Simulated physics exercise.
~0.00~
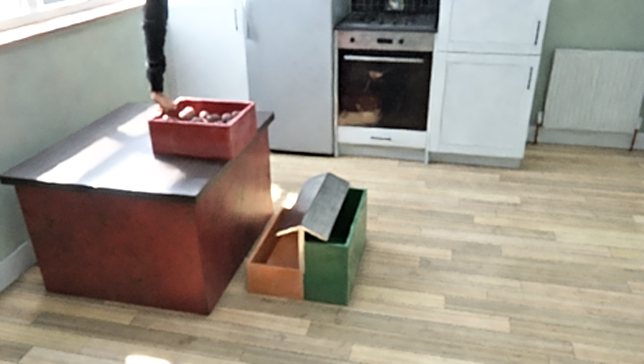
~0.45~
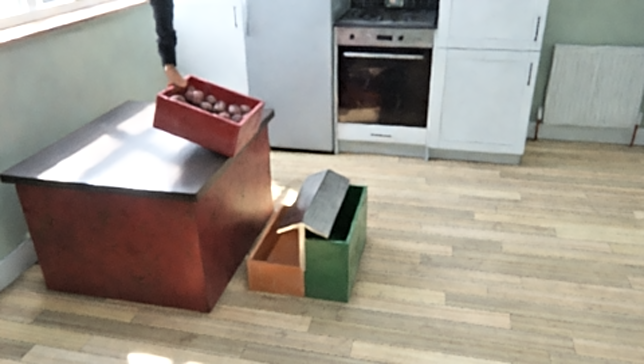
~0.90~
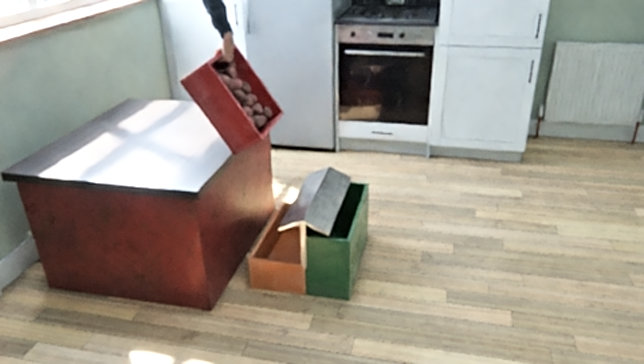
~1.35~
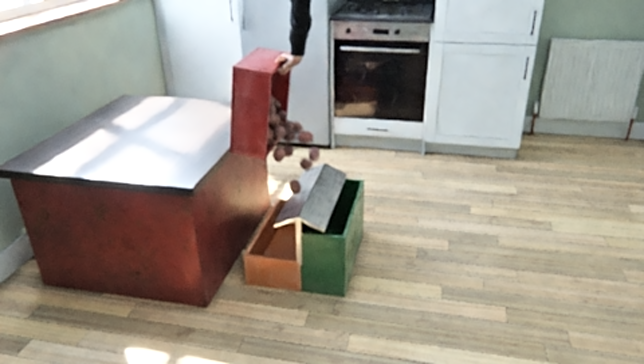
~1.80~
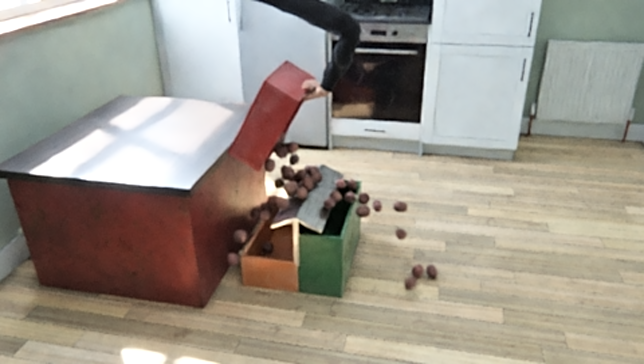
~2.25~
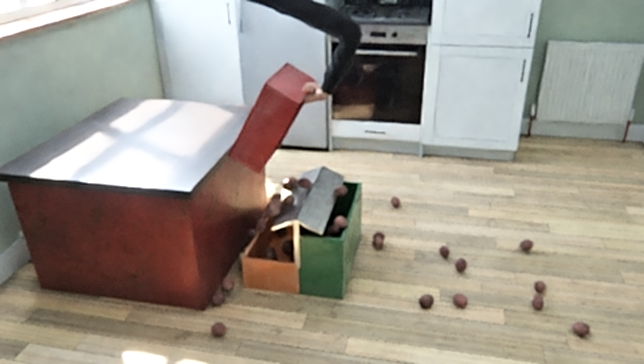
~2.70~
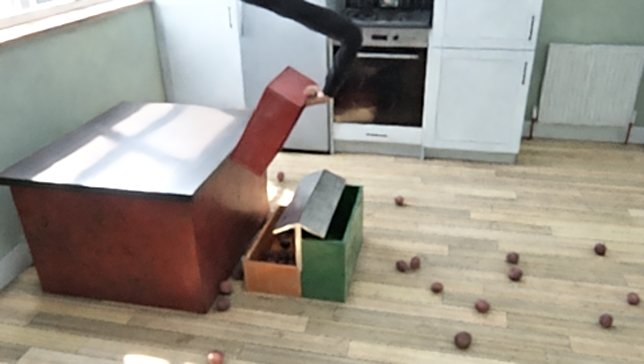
In a sunlit kitchen, a hand tipped a red box of round, dark red potatoes over the edge of a bench until it hung steeply, and they tumbled onto the ridged orange and green boxes below, some landing inside and many scattering across the floor.
